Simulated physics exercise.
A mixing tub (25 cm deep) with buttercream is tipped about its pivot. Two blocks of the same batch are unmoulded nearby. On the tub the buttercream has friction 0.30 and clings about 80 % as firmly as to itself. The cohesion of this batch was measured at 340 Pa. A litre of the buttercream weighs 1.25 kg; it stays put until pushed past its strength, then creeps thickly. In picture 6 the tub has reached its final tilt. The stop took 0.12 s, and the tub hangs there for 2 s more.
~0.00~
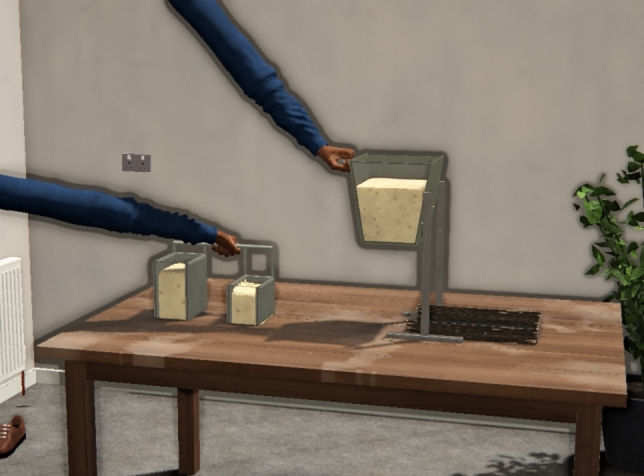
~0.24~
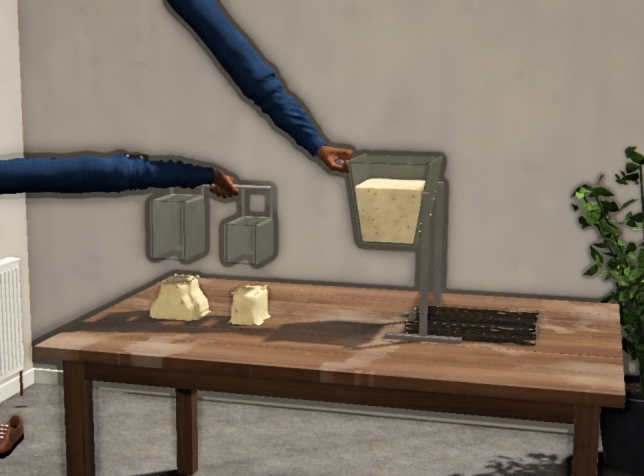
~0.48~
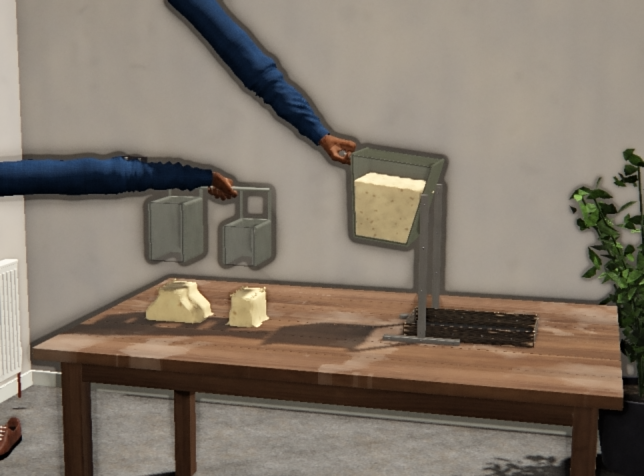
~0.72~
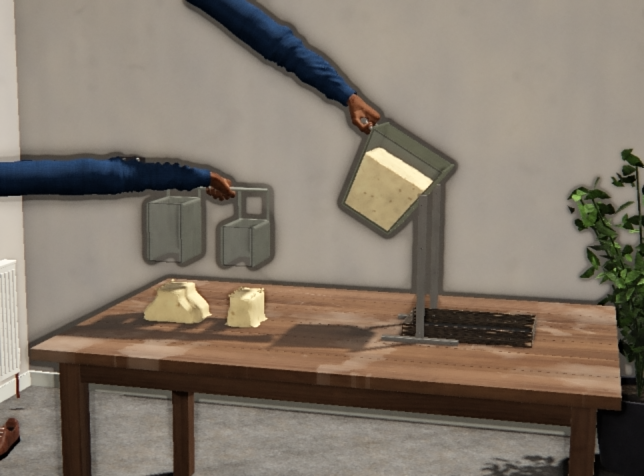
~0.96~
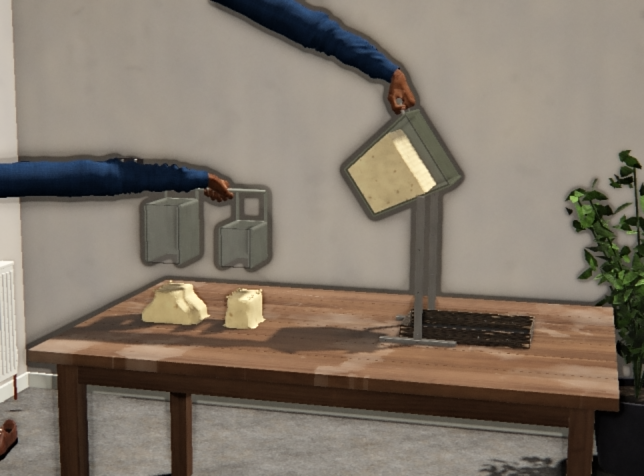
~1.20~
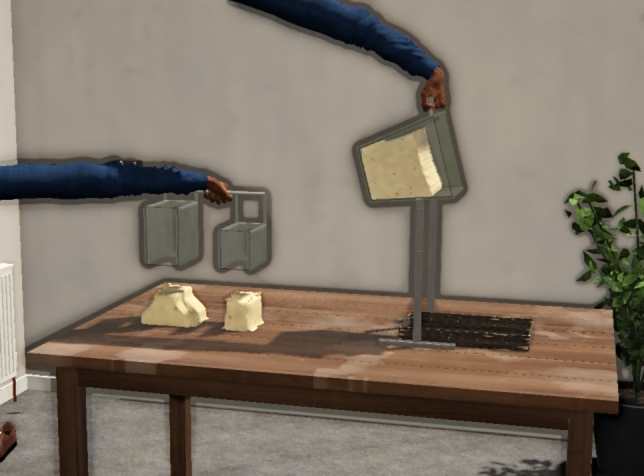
In the video, one hand lifts two moulds off pale yellow blocks on a wooden table, and the blocks sag slightly; another hand then tilts a raised tub of pale yellow buttercream steeply on its stand, swinging its rim rightward.
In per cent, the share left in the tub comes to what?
It comes to some 98 %.
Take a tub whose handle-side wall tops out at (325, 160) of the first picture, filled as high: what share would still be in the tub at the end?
It would be near 60 %.
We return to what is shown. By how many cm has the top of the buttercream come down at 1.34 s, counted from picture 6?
Roughly 3 cm.
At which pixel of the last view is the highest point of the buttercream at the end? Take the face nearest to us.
Near (429, 152).
After 1.34 s, the tub is at 75 degrees and holds 100 %.
After 1.51 s, the tub is at 75 degrees and holds 99 %.
After 1.68 s, the tub is at 75 degrees and holds 98 %.
After 1.85 s, the tub is at 75 degrees and holds 98 %.
After 3.20 s, at the end, the tub is at 75 degrees and holds 98 %.
